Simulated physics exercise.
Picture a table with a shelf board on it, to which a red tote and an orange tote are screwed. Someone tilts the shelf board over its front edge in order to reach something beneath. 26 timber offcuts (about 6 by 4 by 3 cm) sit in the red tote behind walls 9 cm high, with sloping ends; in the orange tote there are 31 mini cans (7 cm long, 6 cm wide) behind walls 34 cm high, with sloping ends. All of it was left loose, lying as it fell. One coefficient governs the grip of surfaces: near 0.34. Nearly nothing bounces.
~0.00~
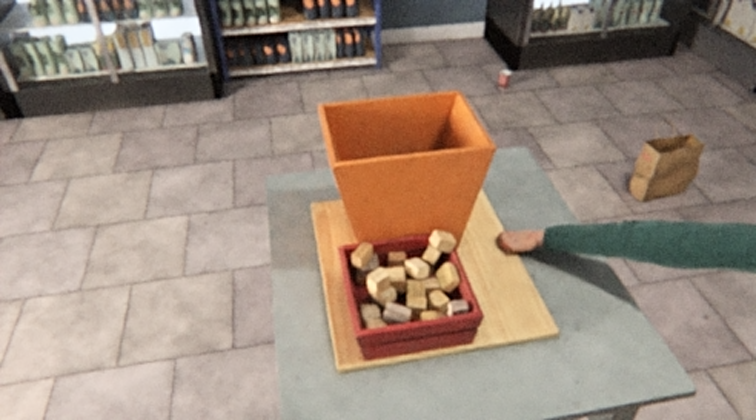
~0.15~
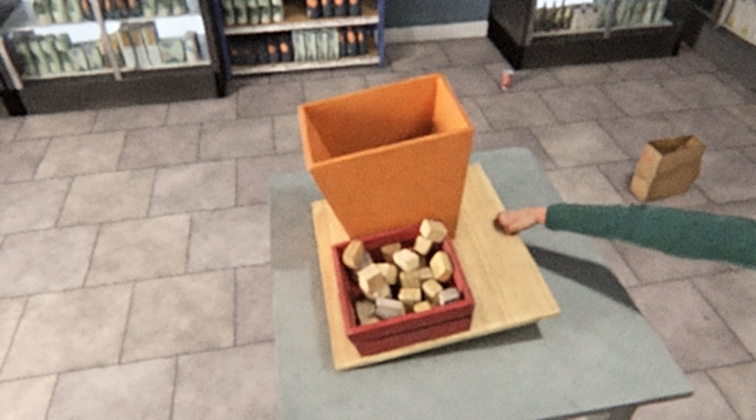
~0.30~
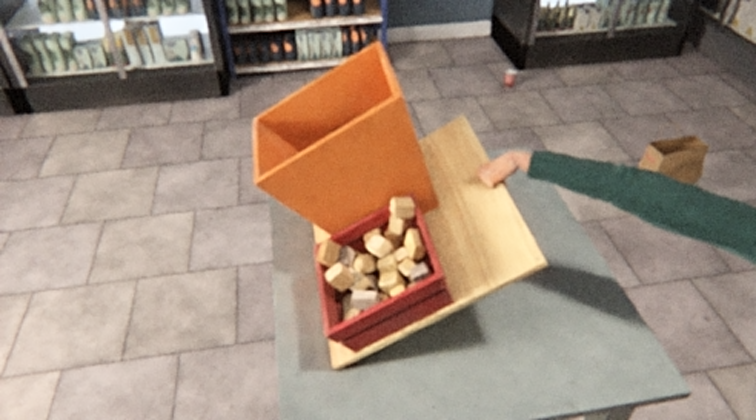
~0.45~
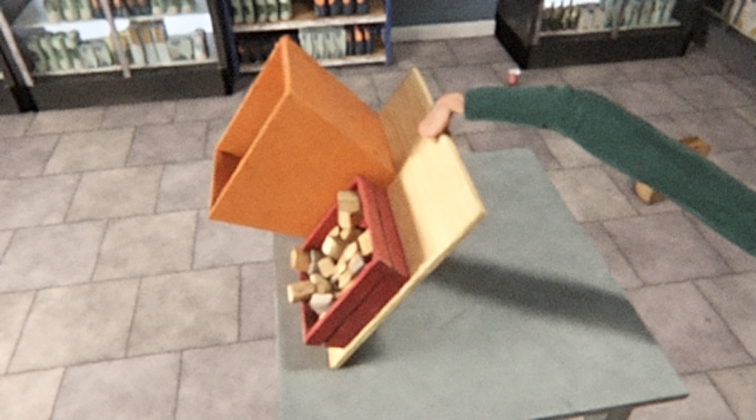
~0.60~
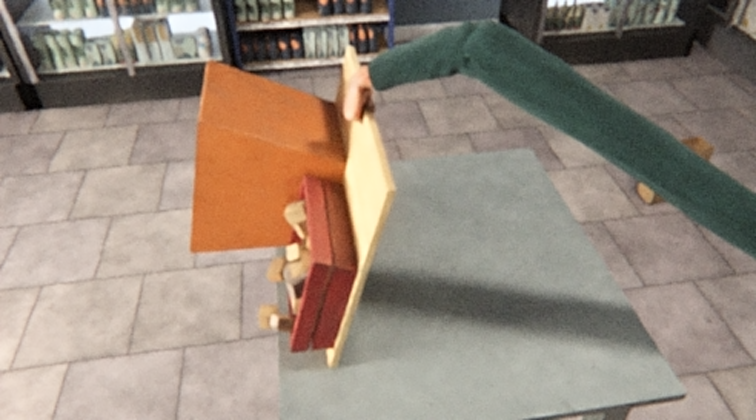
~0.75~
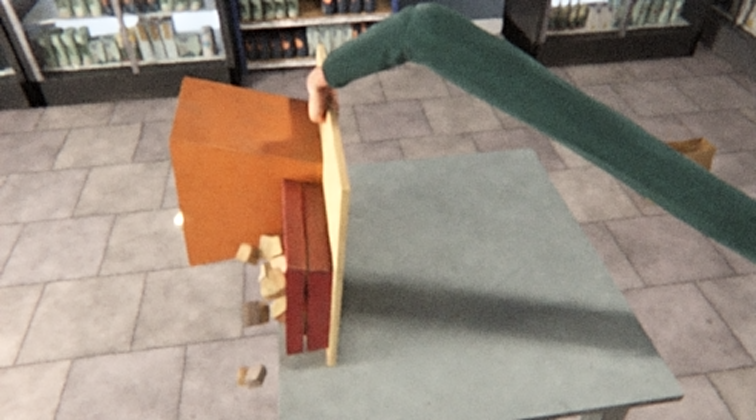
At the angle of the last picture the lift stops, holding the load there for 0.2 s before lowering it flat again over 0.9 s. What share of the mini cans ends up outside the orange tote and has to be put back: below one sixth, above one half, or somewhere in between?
I reckon it keeps between half and five sixths of its pieces.
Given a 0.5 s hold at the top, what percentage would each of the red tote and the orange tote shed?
That would cost red tote 70 per cent of its load and orange tote 50 per cent.
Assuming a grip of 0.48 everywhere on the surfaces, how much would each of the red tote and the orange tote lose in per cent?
Then the red tote sheds 90 per cent, while the orange tote sheds 40 per cent.
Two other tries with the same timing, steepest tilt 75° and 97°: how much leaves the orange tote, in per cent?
Close to 20 and 90 %, in that order.
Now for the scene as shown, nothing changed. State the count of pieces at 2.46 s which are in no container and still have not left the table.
Near 0, give or take.
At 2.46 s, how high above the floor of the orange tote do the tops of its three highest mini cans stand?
It reaches close to 18 cm.
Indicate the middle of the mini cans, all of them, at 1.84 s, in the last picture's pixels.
Middle: About (369, 222) px.
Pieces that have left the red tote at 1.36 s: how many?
Count for the red tote: Roughly 20.
After 1.02 s, tilt 83°; 20 of 26 out of the red tote and 7 of 31 out of the orange tote.
After 1.36 s, tilt 48°; 21 of 26 out of the red tote and 12 of 31 out of the orange tote.
After 1.84 s, tilt 0°; 21 of 26 out of the red tote and 12 of 31 out of the orange tote.
Outcome (at 2.46 s), 21 of 26 out of the red tote and 12 of 31 out of the orange tote. Asked share, 12 of 31, 39 per cent.
